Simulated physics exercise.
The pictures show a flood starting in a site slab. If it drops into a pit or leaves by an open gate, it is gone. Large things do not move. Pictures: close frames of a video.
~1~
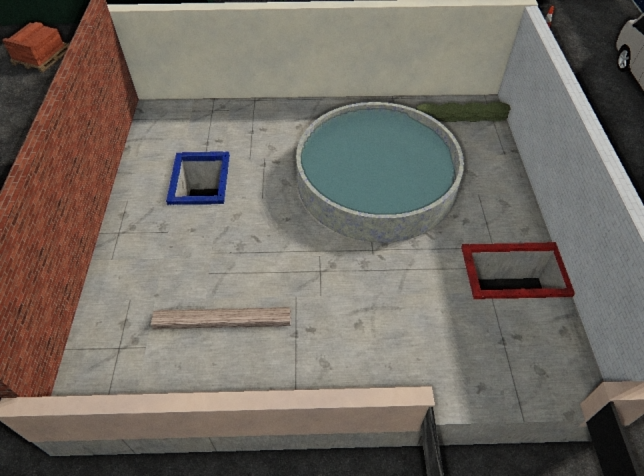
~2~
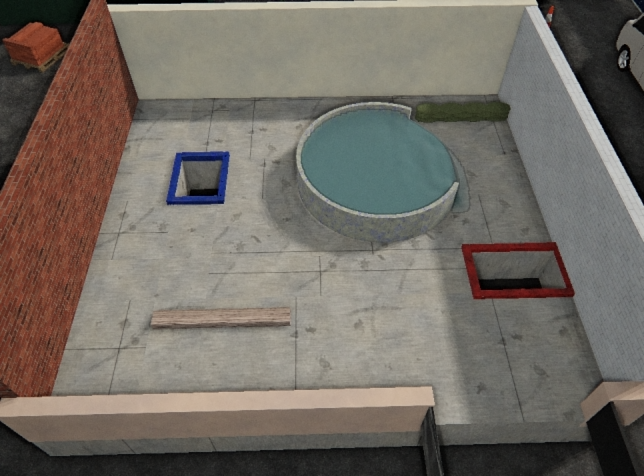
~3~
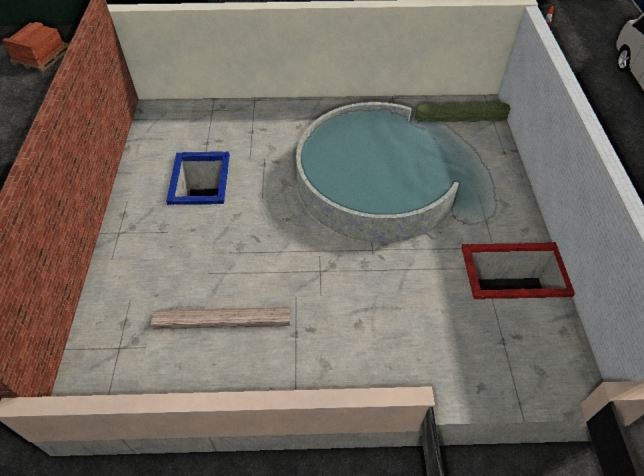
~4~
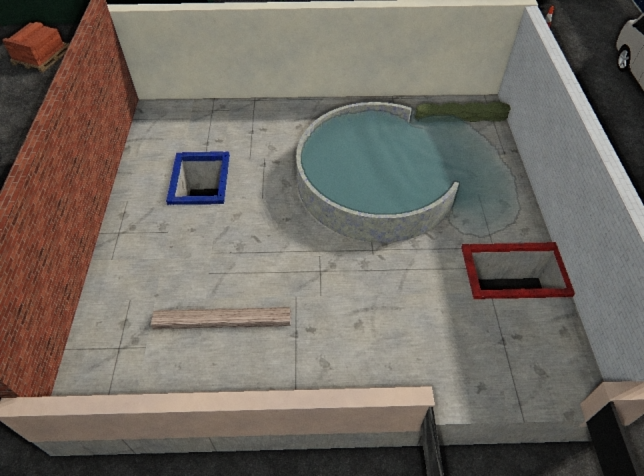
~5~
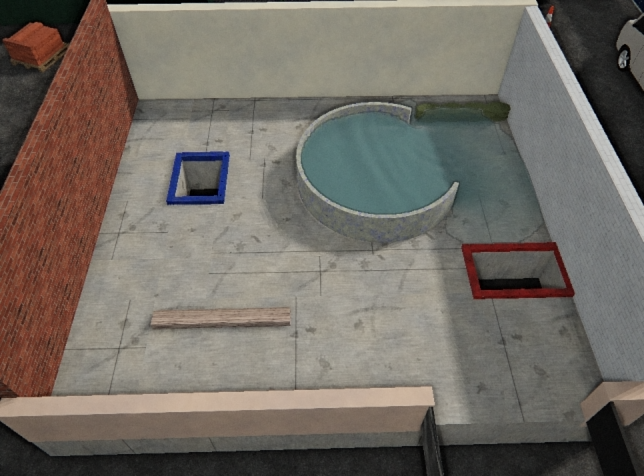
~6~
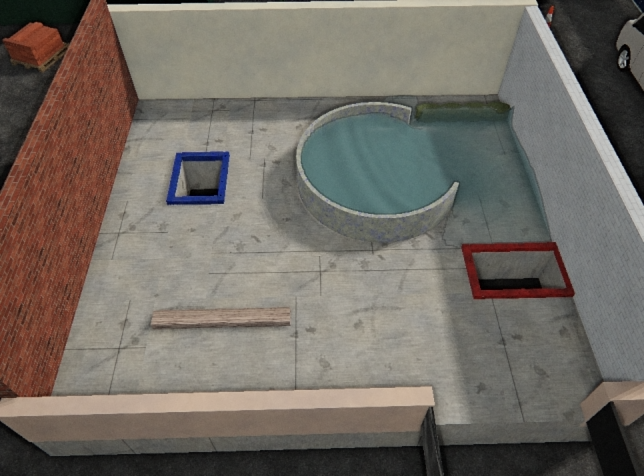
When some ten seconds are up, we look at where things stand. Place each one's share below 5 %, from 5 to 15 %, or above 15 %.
Placed: The gate lands below 5 %; the blue pit lands below 5 %; the red pit lands above 15 %.
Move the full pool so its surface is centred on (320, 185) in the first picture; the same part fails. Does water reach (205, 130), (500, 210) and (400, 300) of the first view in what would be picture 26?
Location one: Bone dry; location two: Soaked; location three: Bone dry.
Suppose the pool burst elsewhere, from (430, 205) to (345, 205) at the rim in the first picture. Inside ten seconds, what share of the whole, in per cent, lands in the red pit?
Red: 0 %.
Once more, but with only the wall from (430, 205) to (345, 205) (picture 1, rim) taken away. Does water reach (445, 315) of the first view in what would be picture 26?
Check at the given point: Inundated.
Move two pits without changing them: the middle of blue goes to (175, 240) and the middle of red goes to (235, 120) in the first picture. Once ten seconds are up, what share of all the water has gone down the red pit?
The red pit takes 0 per cent.
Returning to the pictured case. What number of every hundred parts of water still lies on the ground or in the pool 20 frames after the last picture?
Some 88 per cent has not gone.
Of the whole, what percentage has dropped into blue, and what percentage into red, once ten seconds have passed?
Around 0 per cent, then around 28 per cent.
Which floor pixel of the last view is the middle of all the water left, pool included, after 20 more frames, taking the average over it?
I'd place it roughly at (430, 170).
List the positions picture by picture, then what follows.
Still water in the round tank at (379, 158), in the first frame.
Water pours out at (448, 157) and has run to a hidden place, in the second frame.
The front is at (472, 220), out from the gap at (447, 159), in the third frame.
The front is at (485, 230), out from the gap at (447, 160), in the fourth frame.
The front is at (493, 246), out from the gap at (447, 160), in the fifth frame.
Water pours out at (447, 160) and has run to (550, 240), in the sixth frame.
A moment on, water covers 15 % of the floor; the gate 0 %, the blue pit 0 %, the red pit 0 %.
Next, water covers 15 % of the floor; the gate 0 %, the blue pit 0 %, the red pit 2 %.
Then, water covers 25 % of the floor; the gate 0 %, the blue pit 0 %, the red pit 12 %.
Later, water covers 55 % of the floor; the gate 0 %, the blue pit 0 %, the red pit 24 %.
In the end, water covers 85 % of the floor; the gate 0 %, the blue pit 0 %, the red pit 27 %.
